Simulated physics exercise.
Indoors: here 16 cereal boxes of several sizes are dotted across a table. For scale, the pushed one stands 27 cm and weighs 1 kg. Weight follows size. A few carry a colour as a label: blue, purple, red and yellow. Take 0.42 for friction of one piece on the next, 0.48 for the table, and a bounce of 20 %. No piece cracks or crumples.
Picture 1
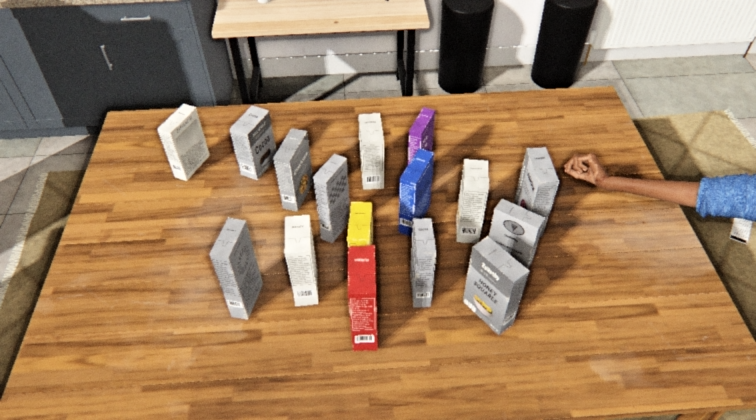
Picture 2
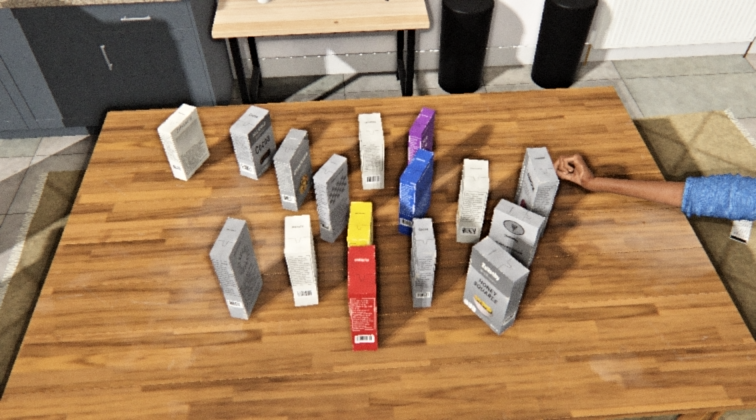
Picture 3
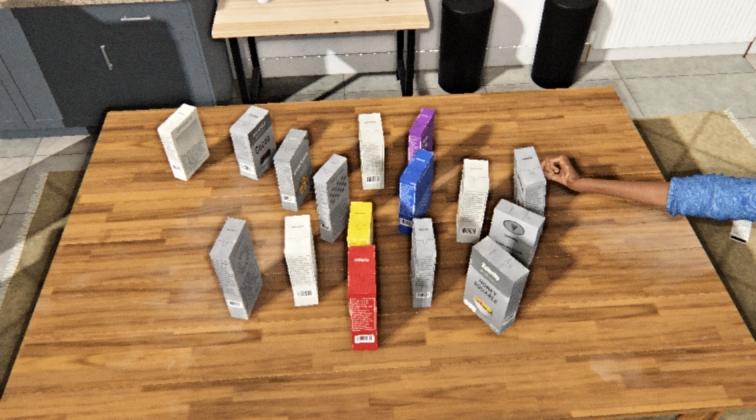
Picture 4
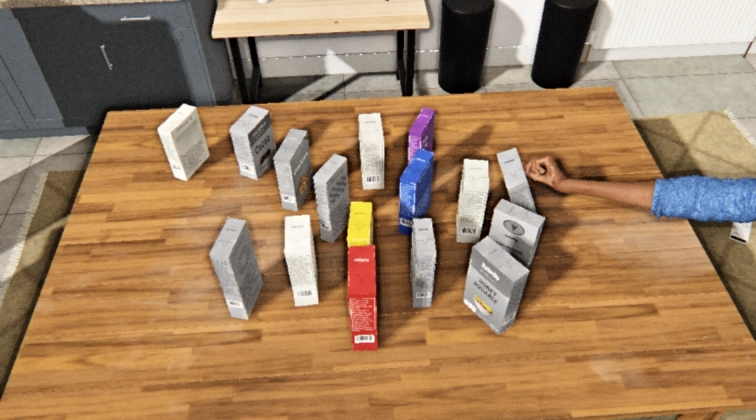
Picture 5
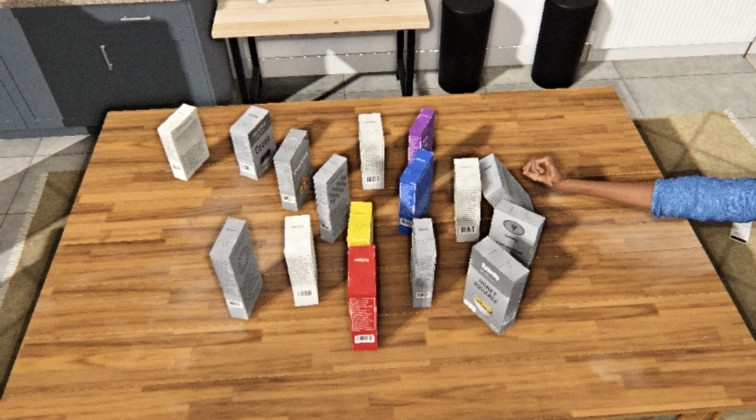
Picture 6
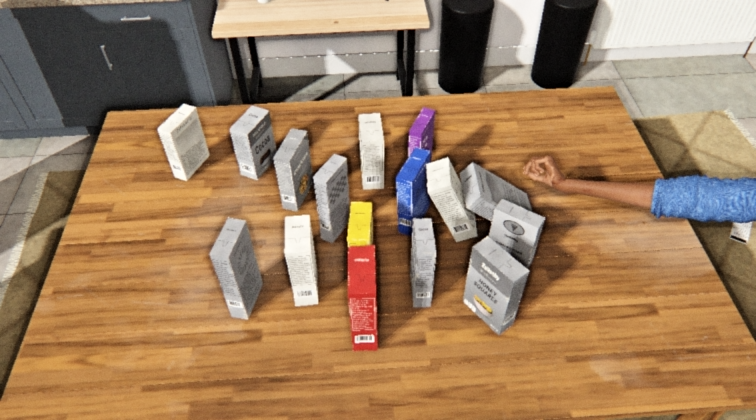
A hand pushing a grey box over at the right of a wooden table, the white box beside it tilting toward a blue one.
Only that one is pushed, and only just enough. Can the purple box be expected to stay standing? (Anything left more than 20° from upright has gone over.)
It stays standing.
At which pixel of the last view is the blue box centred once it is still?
At about (368, 202).
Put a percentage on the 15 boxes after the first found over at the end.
Roughly 15 per cent of them.
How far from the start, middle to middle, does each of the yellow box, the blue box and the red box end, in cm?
Moved: Yellow 0, blue 20, red 0.
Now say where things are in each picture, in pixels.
In the first frame (pixels give the middle of a visible side), finger (571, 166) 50 mm from the first box; purple box (423, 120); red box (364, 325); yellow box (360, 220); none of the others has stirred.
The second frame shows finger (558, 167) 6 mm from the first box; purple box (423, 120).
The third frame shows finger (544, 168) pushing; purple box (423, 120); none of the others has stirred.
The fourth frame shows finger (531, 168) pushing; purple box (423, 120); none of the others has stirred.
The fifth frame shows finger (530, 168) stopped; purple box (423, 120); steepest lean 5°, the box at (468, 215); one has shifted.
The sixth frame shows finger (530, 168) stopped; purple box (423, 120); blue box (422, 195); red box (364, 325); steepest lean 24°, the box at (454, 215); 1 of the 15 other boxes over.
Then, 0.10 s past the last view, 1 of the 15 other boxes over; purple box unmoved; blue box 14° from how it stood.
Then, 0.24 s past the last view, 2 of the 15 other boxes over; purple box unmoved; blue box 45° from how it stood.
Then, 0.38 s past the last view, 2 of the 15 other boxes over; purple box unmoved; blue box lying flat.
In the end, 2 of the 15 other boxes over; purple box unmoved; blue box lying flat; red box unmoved. 13 left standing. From the last view, middles, purple box near (421, 153), blue box near (368, 202).
